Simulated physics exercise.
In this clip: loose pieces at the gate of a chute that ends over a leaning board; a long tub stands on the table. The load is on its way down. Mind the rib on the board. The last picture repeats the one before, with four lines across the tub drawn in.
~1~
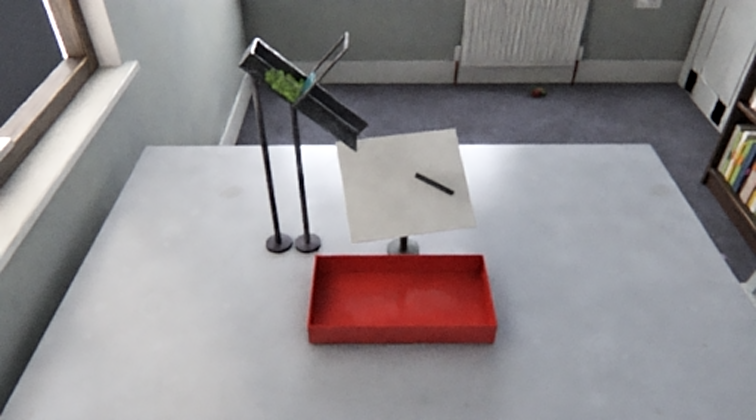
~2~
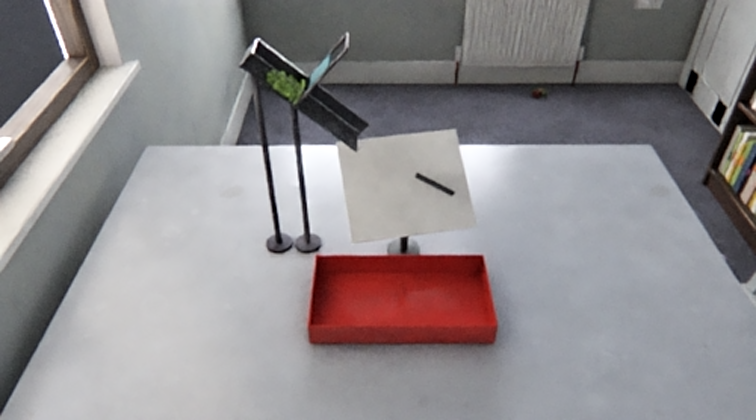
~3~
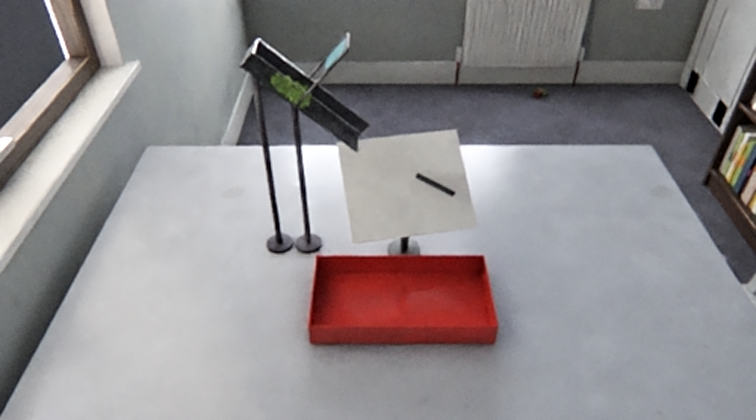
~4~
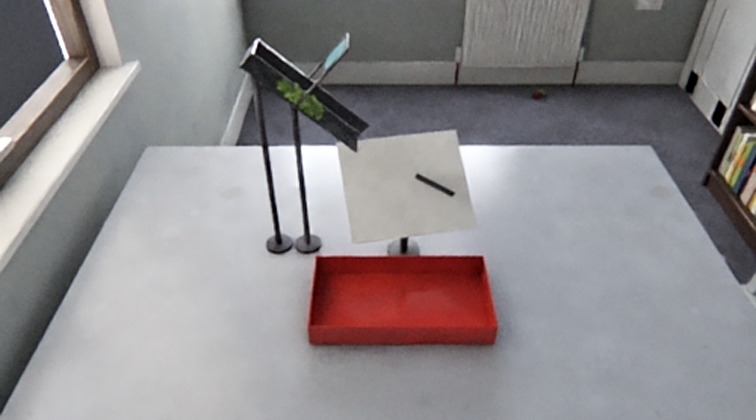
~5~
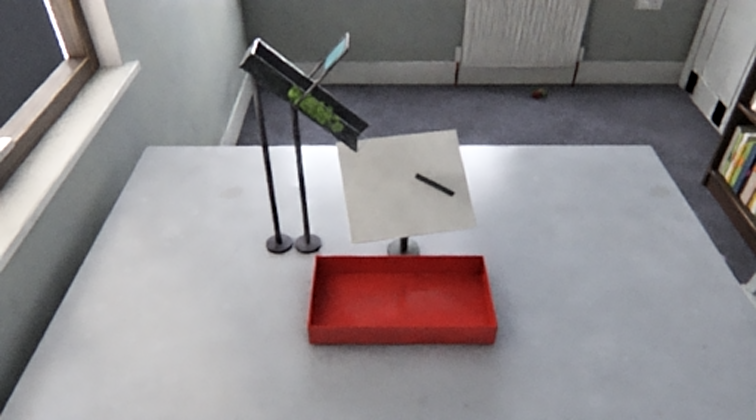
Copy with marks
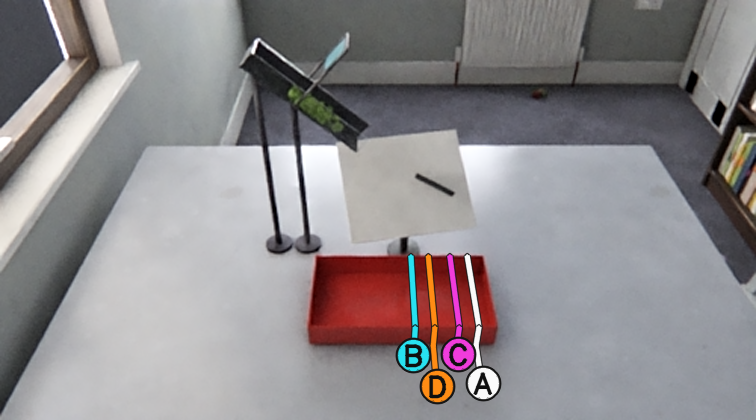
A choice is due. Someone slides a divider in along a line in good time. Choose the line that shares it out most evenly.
Line C.
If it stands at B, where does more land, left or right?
More lands on the right.
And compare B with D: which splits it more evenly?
D it is.
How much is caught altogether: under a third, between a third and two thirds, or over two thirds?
It is over two thirds.
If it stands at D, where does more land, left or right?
More lands on the right.
On the marked copy, line A crosses the front rim at (478, 326); line B crosses the front rim at (415, 326); line C crosses the front rim at (459, 326); line D crosses the front rim at (434, 326).
Choosing A, of what is caught, the larger part on the left of the divider, roughly a quarter on the right.
Choosing B, of what is caught, about a tenth on the left of the divider, almost all on the right.
Choosing C, of what is caught, roughly half on the left of the divider, roughly half on the right.
Choosing D, of what is caught, roughly a quarter on the left of the divider, the larger part on the right.
